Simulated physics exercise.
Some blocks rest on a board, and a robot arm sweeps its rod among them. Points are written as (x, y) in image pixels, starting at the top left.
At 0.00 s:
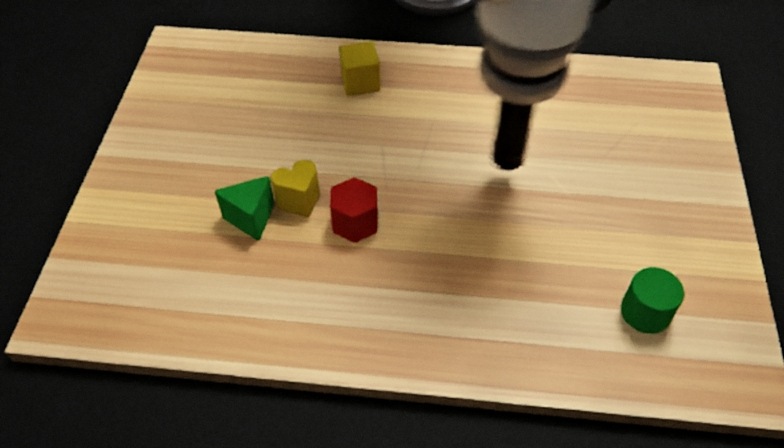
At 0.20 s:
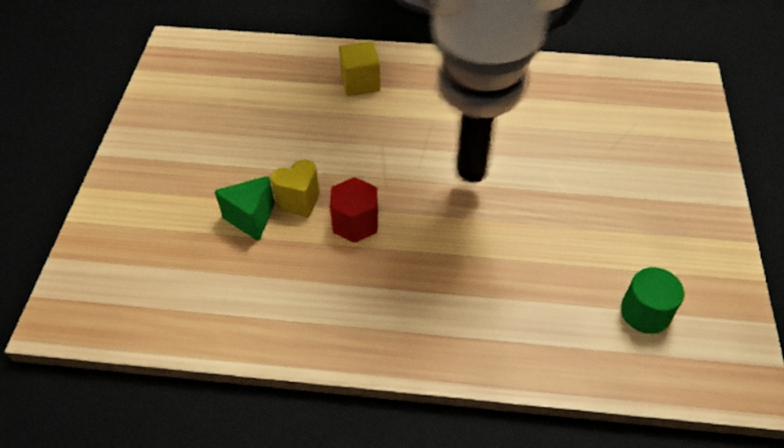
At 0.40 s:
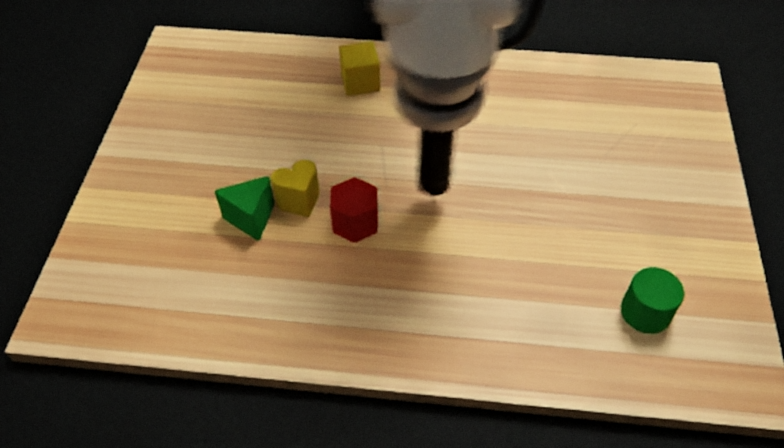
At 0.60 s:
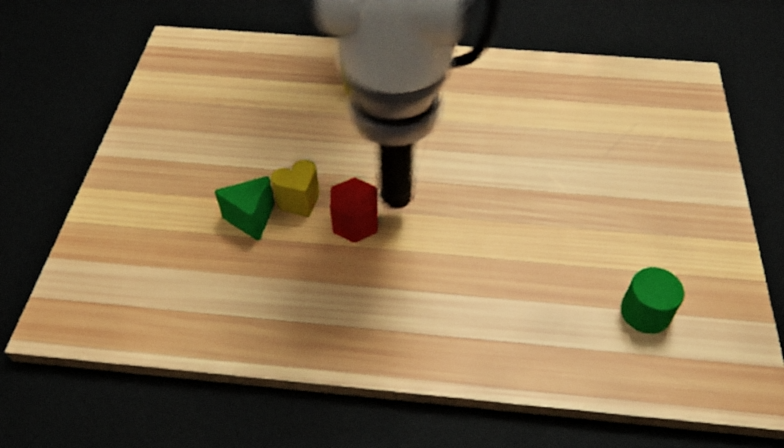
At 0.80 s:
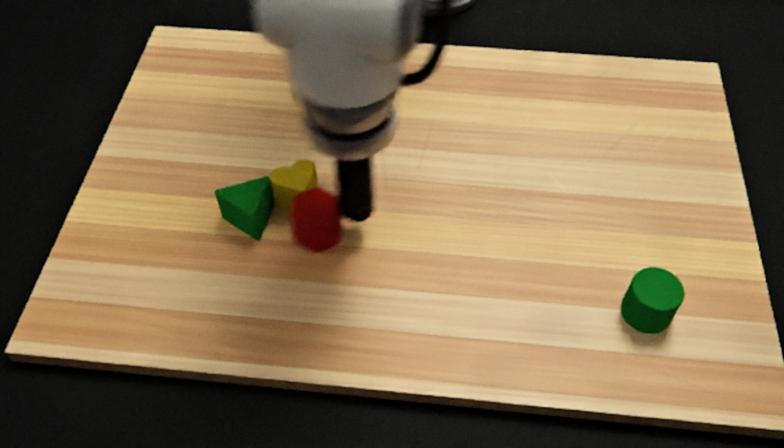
The clip shows a robot arm sweeping its dark rod leftward and slightly toward the viewer over a wooden board of colored blocks, then pushing the red hexagonal block left toward the yellow heart and green triangular block.
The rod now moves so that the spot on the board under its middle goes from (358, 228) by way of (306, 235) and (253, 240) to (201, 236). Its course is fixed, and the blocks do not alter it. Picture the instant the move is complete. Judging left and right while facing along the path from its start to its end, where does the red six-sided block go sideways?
The shift goes left.
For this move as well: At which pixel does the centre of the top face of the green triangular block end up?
It should be at (200, 183) by then.
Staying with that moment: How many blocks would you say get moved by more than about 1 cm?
Of all the blocks, two travel more than a centimetre.
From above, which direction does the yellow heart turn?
Viewed from the top, it goes clockwise.
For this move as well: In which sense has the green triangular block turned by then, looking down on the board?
From above, it turns clockwise.
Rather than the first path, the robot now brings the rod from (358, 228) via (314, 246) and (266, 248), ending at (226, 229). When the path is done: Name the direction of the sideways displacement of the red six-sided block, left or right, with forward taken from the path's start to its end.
Well, taking the path from its start to its end as straight ahead, the red six-sided block moves to the left.
On the path given first. One third of the way, rod (301, 217); green triangular block (233, 194), turned 30° clockwise; yellow heart (289, 172), turned 25° clockwise; red six-sided block (259, 218).
Two thirds of the way, rod (246, 222); green triangular block (213, 192), turned 60° clockwise; yellow heart (289, 172), turned 25° clockwise; red six-sided block (204, 229), turned 25° anticlockwise.
At the end, rod (195, 218); green triangular block (200, 183), turned 80° clockwise; yellow heart (289, 172), turned 25° clockwise; red six-sided block (161, 238), turned 70° anticlockwise.
